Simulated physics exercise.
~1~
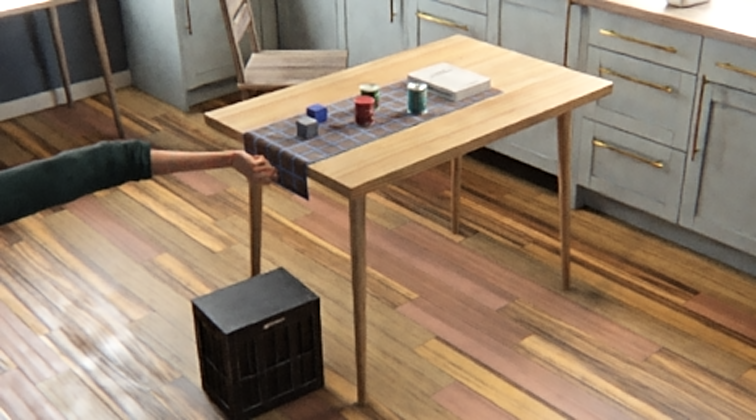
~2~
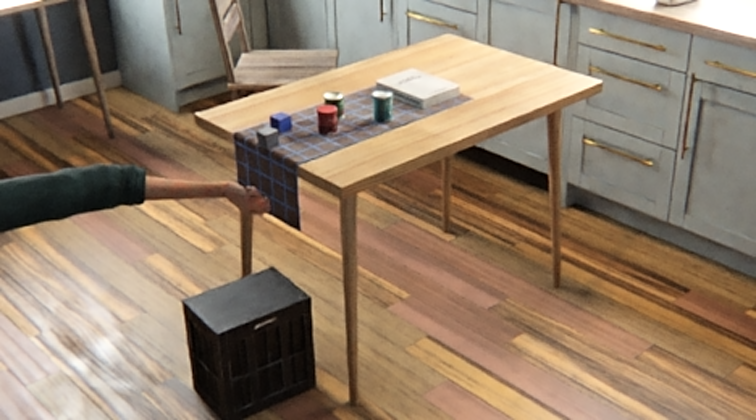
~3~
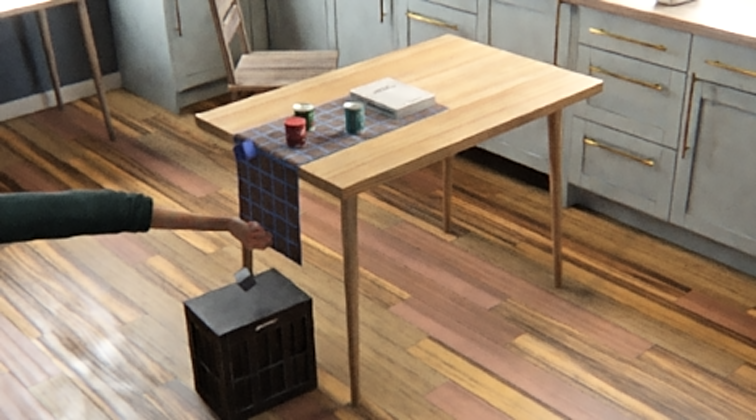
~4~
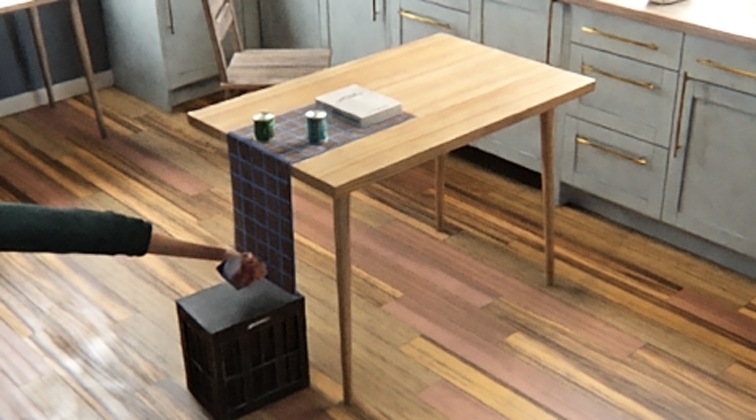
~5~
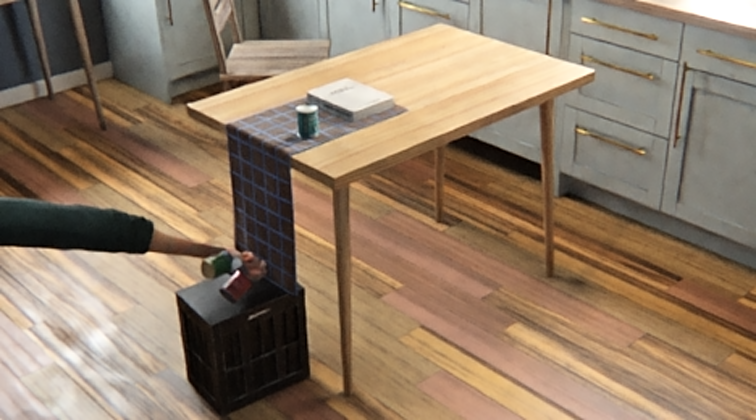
Hand drawing a checked cloth down off a wooden table towards a black crate, cubes and cans dropping, one can and book remaining.
